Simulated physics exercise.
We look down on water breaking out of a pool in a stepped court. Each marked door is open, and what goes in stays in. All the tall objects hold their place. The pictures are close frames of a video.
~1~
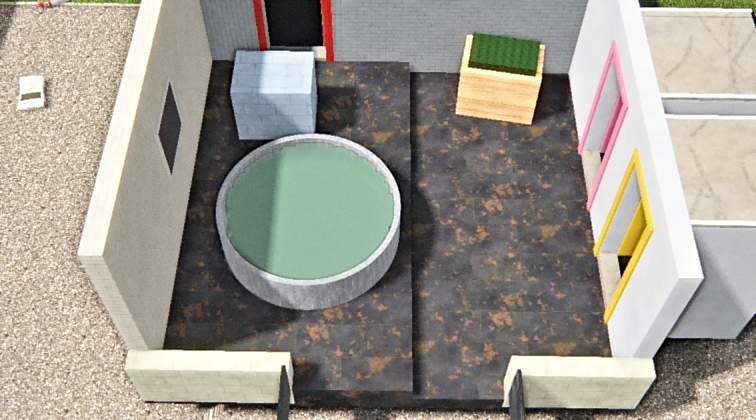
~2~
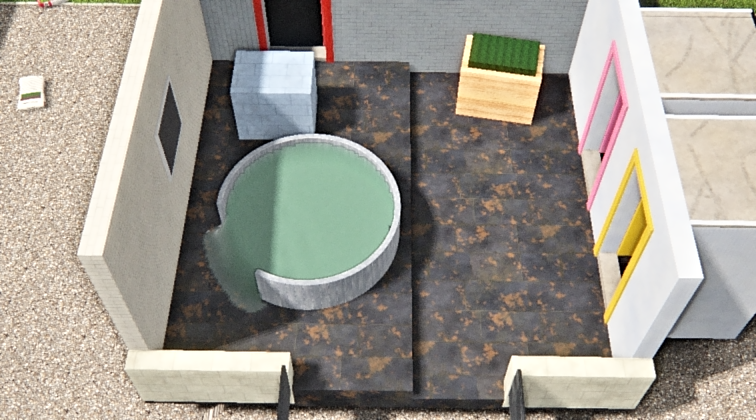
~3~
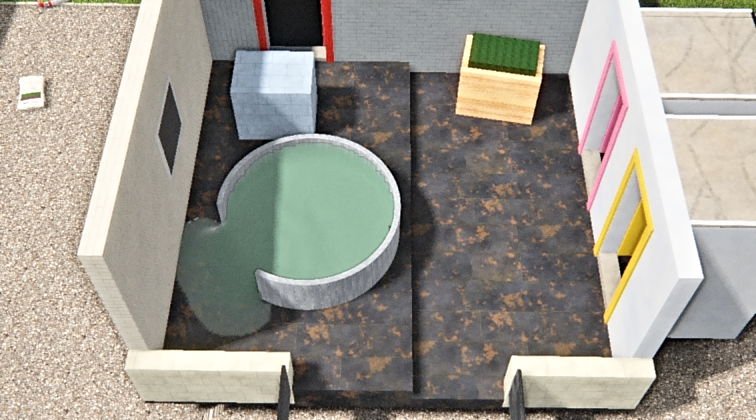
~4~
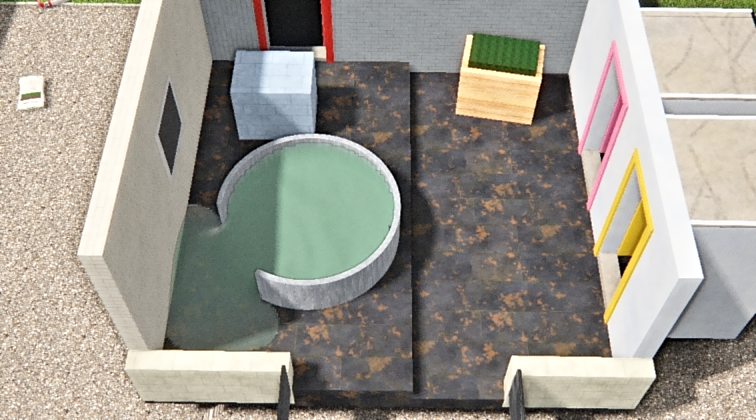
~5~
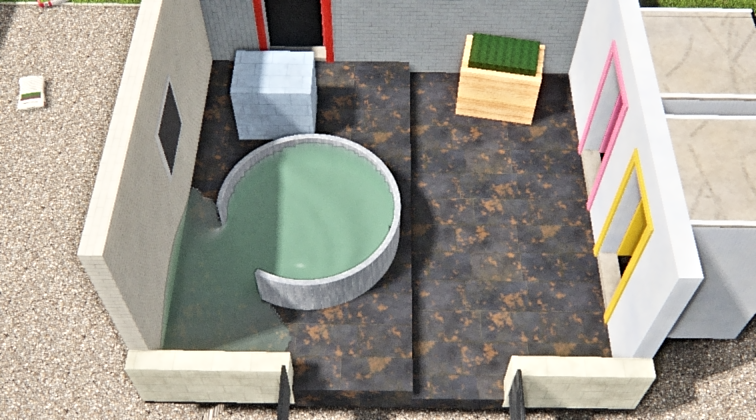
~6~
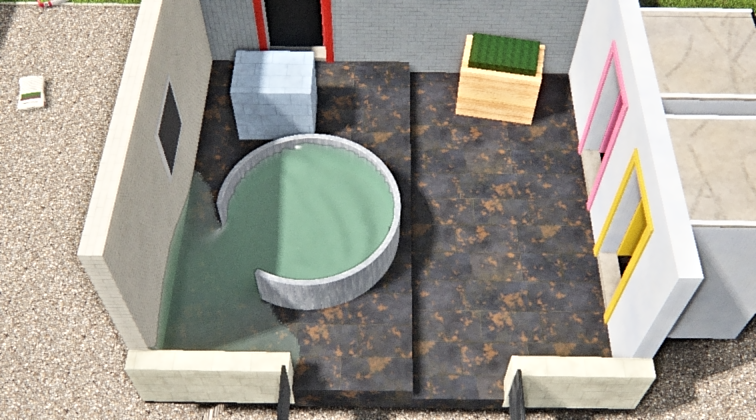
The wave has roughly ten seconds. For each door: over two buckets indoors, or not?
In the end: The yellow door admits no more than that; the pink door admits no more than that; the red door admits no more than that.
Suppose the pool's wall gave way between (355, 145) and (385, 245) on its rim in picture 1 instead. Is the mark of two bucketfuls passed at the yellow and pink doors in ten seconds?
In short: Yellow passes that mark; pink is over.
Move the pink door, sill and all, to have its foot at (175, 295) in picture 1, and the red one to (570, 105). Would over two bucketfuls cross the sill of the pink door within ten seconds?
The pink one goes over.
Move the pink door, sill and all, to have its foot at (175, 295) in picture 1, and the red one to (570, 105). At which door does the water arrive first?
First comes the pink door.
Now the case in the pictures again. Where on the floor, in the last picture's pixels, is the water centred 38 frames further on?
Roughly at (349, 224).
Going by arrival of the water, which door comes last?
It is the pink door.
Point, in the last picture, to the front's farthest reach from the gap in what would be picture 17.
Near (212, 69).
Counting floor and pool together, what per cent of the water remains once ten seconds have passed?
Roughly 84 per cent.
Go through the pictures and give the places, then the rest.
Still water in the round tank at (309, 208), in the first picture.
Water pours out at (233, 258) and has run to (260, 305), in the second picture.
The front is at (184, 230), out from the gap at (234, 260), in the third picture.
The front is at a hidden place, out from the gap at (234, 260), in the fourth picture.
The front is at a hidden place, out from the gap at (234, 260), in the fifth picture.
Water pours out at (234, 260) and has run to a hidden place, in the sixth picture.
A moment on, water covers 15 % of the floor; the yellow door not reached, the pink door not reached, the red door not reached.
Next, water covers 35 % of the floor; the yellow door not reached, the pink door not reached, the red door not reached.
Then, water covers 65 % of the floor; the yellow door under two buckets in, the pink door not reached, the red door wet at the sill, nothing in.
Later, water covers 95 % of the floor; the yellow door under two buckets in, the pink door wet at the sill, nothing in, the red door wet at the sill, nothing in.
In the end, water covers 95 % of the floor; the yellow door under two buckets in, the pink door wet at the sill, nothing in, the red door wet at the sill, nothing in.
